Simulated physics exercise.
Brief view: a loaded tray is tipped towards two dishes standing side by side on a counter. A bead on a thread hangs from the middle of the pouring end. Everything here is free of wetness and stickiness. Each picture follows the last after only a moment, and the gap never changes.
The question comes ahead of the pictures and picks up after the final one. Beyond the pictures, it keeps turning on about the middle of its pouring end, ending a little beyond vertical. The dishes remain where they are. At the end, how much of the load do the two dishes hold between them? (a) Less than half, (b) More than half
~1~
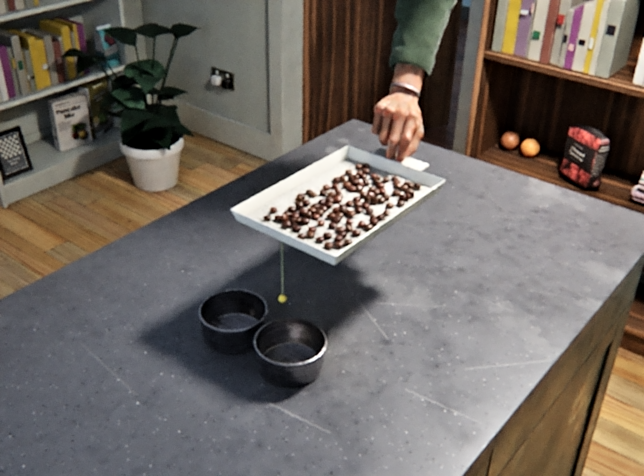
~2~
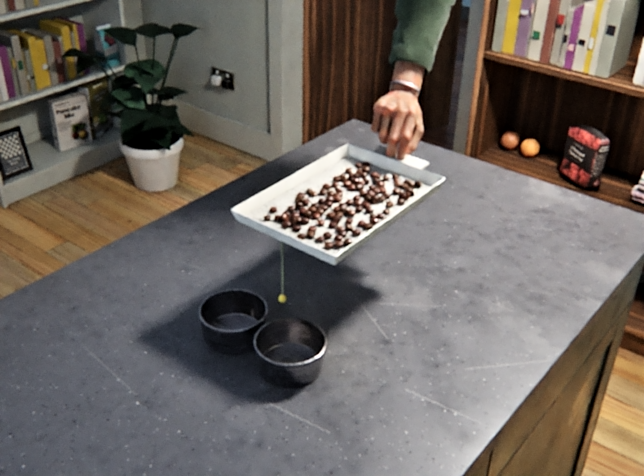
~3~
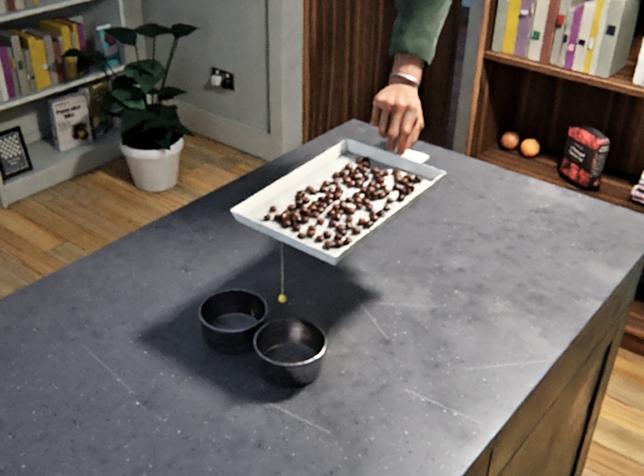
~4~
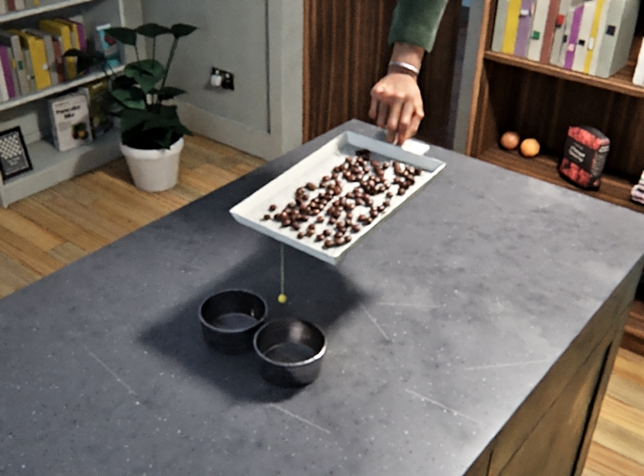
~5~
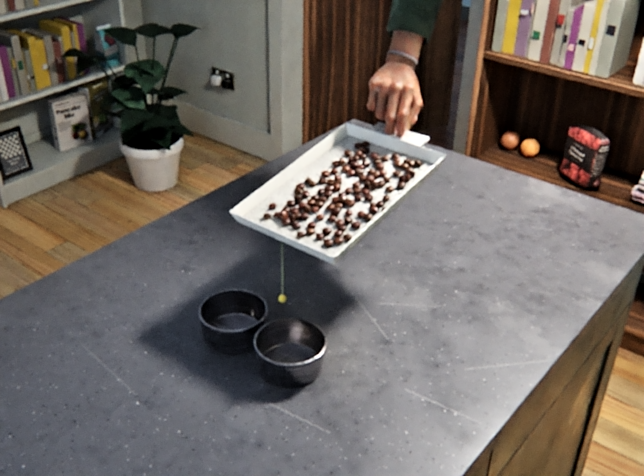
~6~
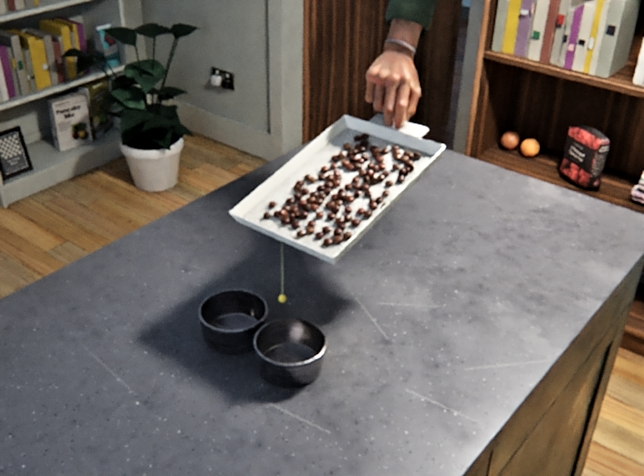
b, more than half.
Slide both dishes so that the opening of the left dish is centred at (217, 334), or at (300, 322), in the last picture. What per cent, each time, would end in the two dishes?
Around 10 and then 20 per cent.
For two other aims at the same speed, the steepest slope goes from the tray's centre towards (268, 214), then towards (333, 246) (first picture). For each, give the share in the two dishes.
About 30 % and about 40 %.
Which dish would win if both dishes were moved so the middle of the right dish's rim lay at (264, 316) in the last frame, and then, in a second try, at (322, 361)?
The first try: The right-side dish. The second: The left-side dish.
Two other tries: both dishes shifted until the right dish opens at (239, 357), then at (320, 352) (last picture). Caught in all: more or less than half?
Well, the minor share the first time and the bulk the second time.
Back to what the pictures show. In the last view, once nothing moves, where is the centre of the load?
Close to (247, 337).
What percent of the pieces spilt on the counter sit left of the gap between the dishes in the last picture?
Estimate: About 80 in every hundred.
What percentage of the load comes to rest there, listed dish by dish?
In the left dish 50 per cent comes to rest, in the right dish 40 per cent.
Just after the last frame, tray tipped steeply; almost all on the tray; about a tenth in the air.
A moment on, tray tipped right over; roughly a quarter on the tray; roughly a quarter in the right dish; roughly a quarter in the left dish; about a tenth outside both; roughly a quarter in the air.
Further on, tray tipped past a quarter turn; roughly a third in the right dish; roughly half in the left dish; about a tenth outside both.
When it is over, tray tipped past a quarter turn; roughly a third in the right dish; roughly half in the left dish; about a tenth outside both.
